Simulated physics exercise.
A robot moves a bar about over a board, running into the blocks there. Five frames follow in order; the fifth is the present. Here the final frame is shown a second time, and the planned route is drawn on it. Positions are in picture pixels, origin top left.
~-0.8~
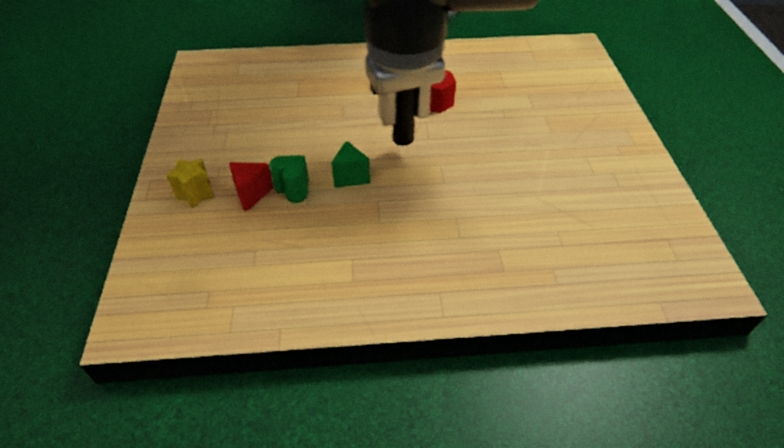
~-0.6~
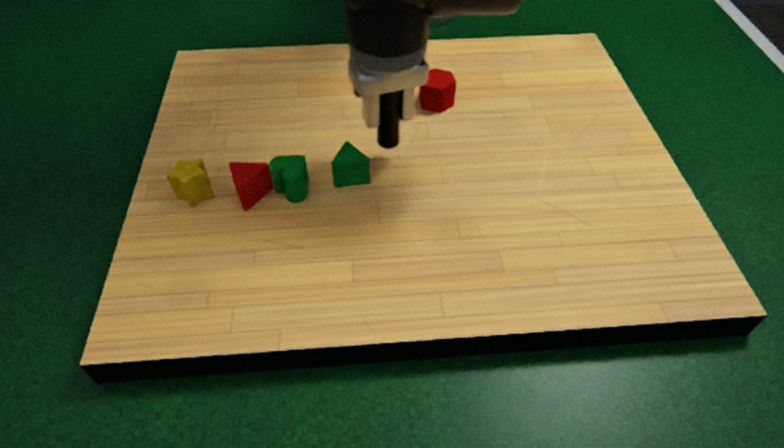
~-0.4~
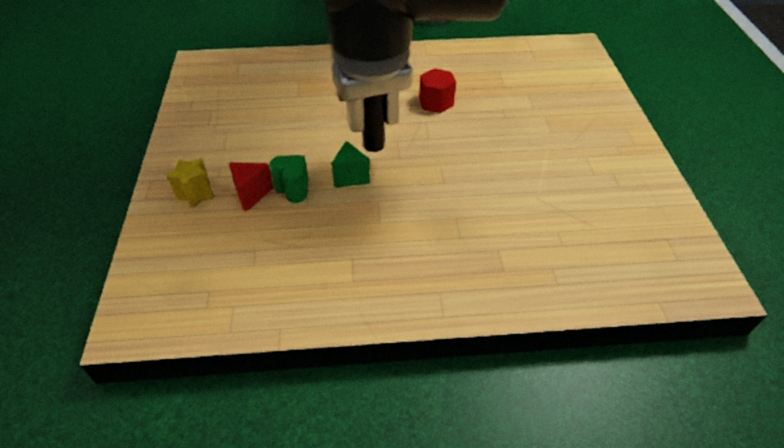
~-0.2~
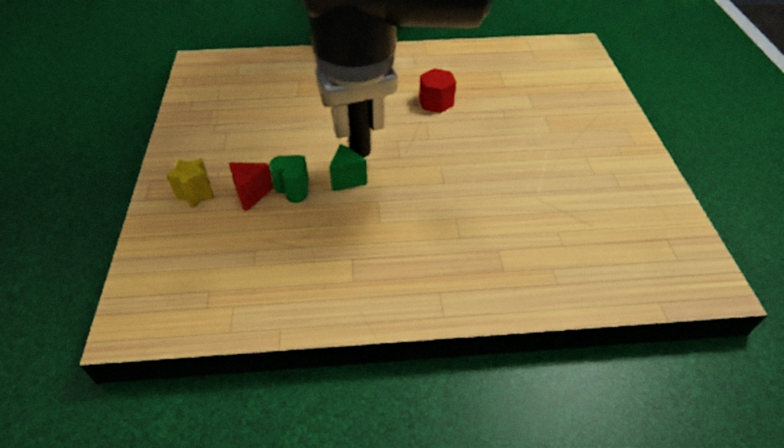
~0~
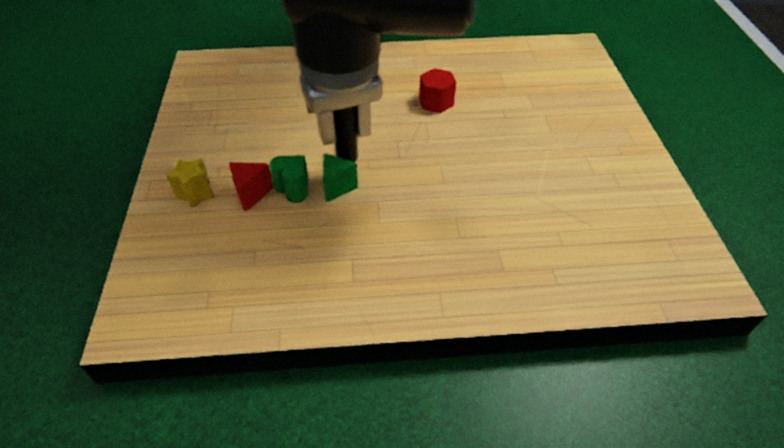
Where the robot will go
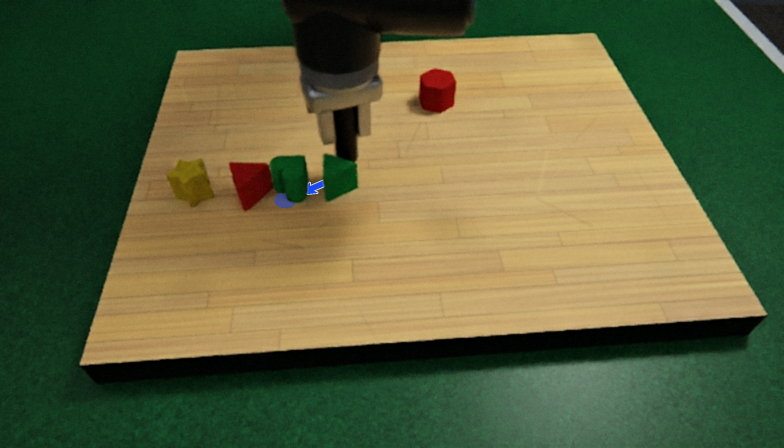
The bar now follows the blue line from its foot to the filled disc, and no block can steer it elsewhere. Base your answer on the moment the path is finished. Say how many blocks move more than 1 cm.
Three or more move.
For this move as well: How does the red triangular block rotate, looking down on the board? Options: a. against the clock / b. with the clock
Choice a: Against the clock.
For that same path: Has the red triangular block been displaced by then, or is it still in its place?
Its place changes.
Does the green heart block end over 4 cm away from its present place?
No, I don't think so.
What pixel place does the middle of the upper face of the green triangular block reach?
My prediction: (310, 183).
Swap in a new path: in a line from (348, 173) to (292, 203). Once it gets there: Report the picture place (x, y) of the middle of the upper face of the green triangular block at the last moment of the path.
At roughly (303, 192).
The line goes in a line from (348, 173) to (286, 200).
On the path given first. Halfway along, bar (314, 170); green heart block (285, 166); green triangular block (318, 180), turned 20° anticlockwise.
At the end, bar (283, 184); red triangular block (230, 171), turned 35° anticlockwise; green heart block (258, 167), turned 45° clockwise; green triangular block (310, 183), turned 55° anticlockwise.
